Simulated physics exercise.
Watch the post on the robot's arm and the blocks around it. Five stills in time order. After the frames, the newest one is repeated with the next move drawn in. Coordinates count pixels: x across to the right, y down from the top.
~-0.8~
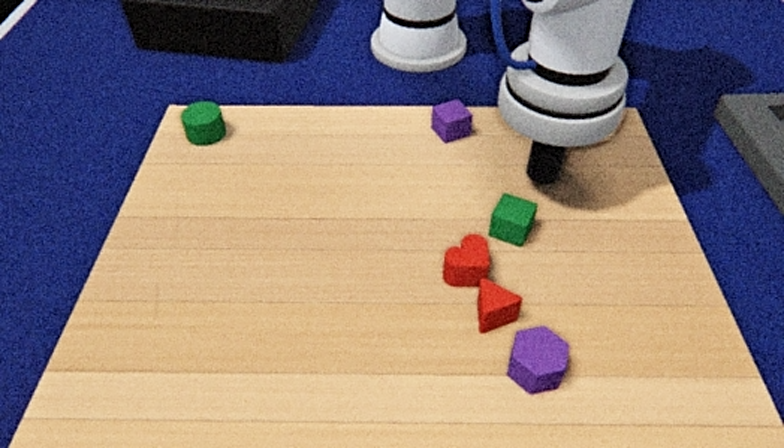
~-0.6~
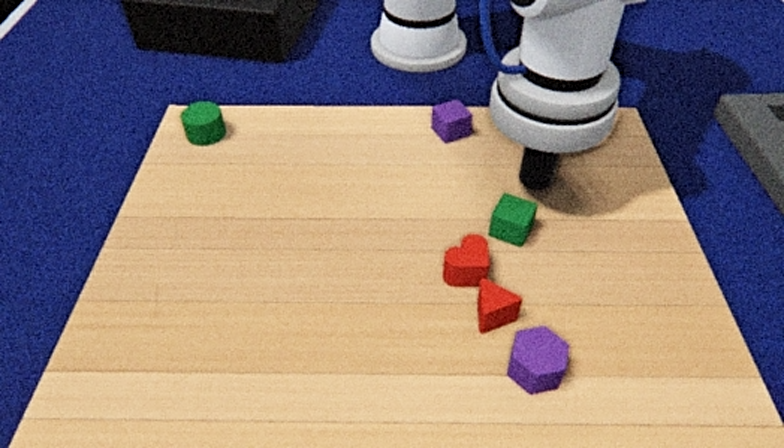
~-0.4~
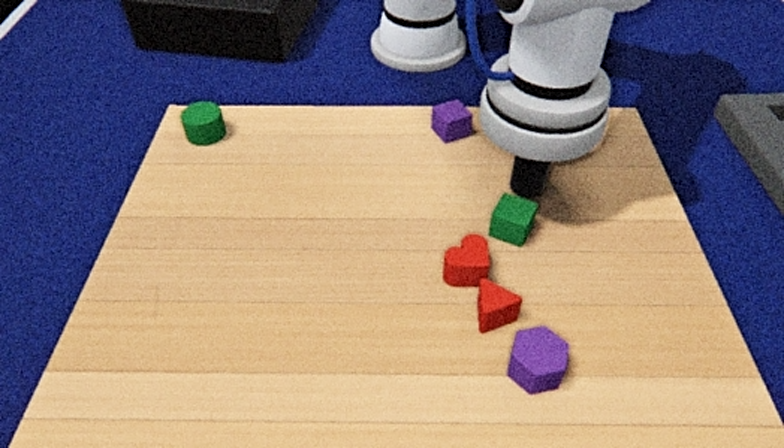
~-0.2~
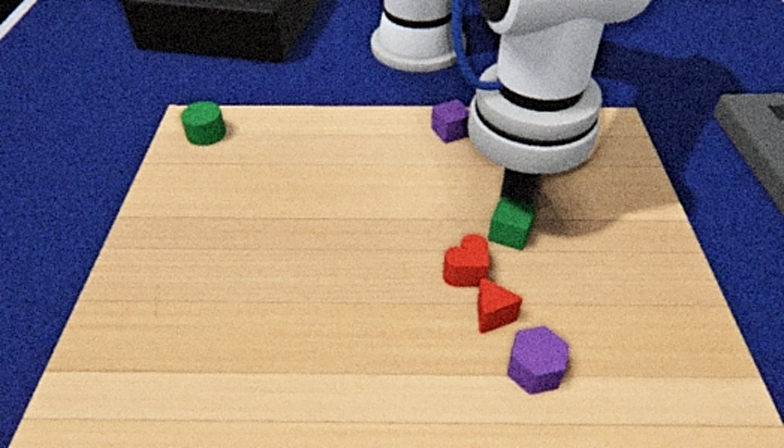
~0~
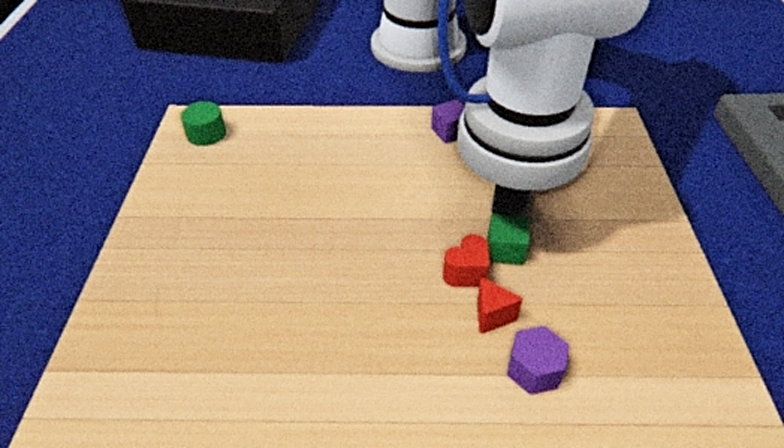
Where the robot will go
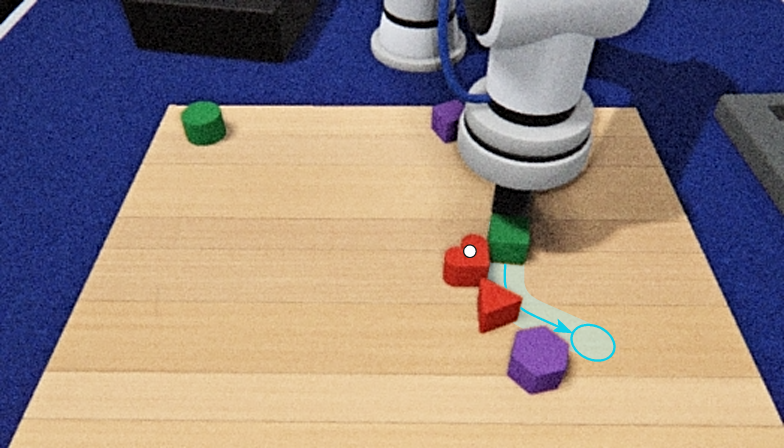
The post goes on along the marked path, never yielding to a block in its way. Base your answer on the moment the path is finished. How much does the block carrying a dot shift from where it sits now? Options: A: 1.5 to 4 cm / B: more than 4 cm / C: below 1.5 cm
My pick is C.
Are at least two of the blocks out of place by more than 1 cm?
Yes
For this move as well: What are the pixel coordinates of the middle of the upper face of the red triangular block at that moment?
Near (484, 339).
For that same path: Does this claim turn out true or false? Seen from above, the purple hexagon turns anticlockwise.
That statement is accurate.
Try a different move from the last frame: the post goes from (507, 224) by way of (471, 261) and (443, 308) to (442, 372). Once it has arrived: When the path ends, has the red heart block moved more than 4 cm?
I expect so.
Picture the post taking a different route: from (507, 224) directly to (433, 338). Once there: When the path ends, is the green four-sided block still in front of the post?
Final answer: No.
Path on the board, from (507, 224) via (505, 267) and (529, 313), ending at (593, 342); the dot is on the red heart block.
The first path, step by step. One third of the way, post at (507, 256); red triangular block at (495, 301), turned 20° anticlockwise; green four-sided block at (508, 276).
Two thirds of the way, post at (532, 302); red triangular block at (484, 339); green four-sided block at (507, 316), turned 25° clockwise; purple hexagon at (542, 356), turned 20° anticlockwise.
At the end, post at (598, 331); red heart block in place; red triangular block at (484, 339); green four-sided block at (507, 316), turned 25° clockwise; purple hexagon at (542, 356), turned 20° anticlockwise.
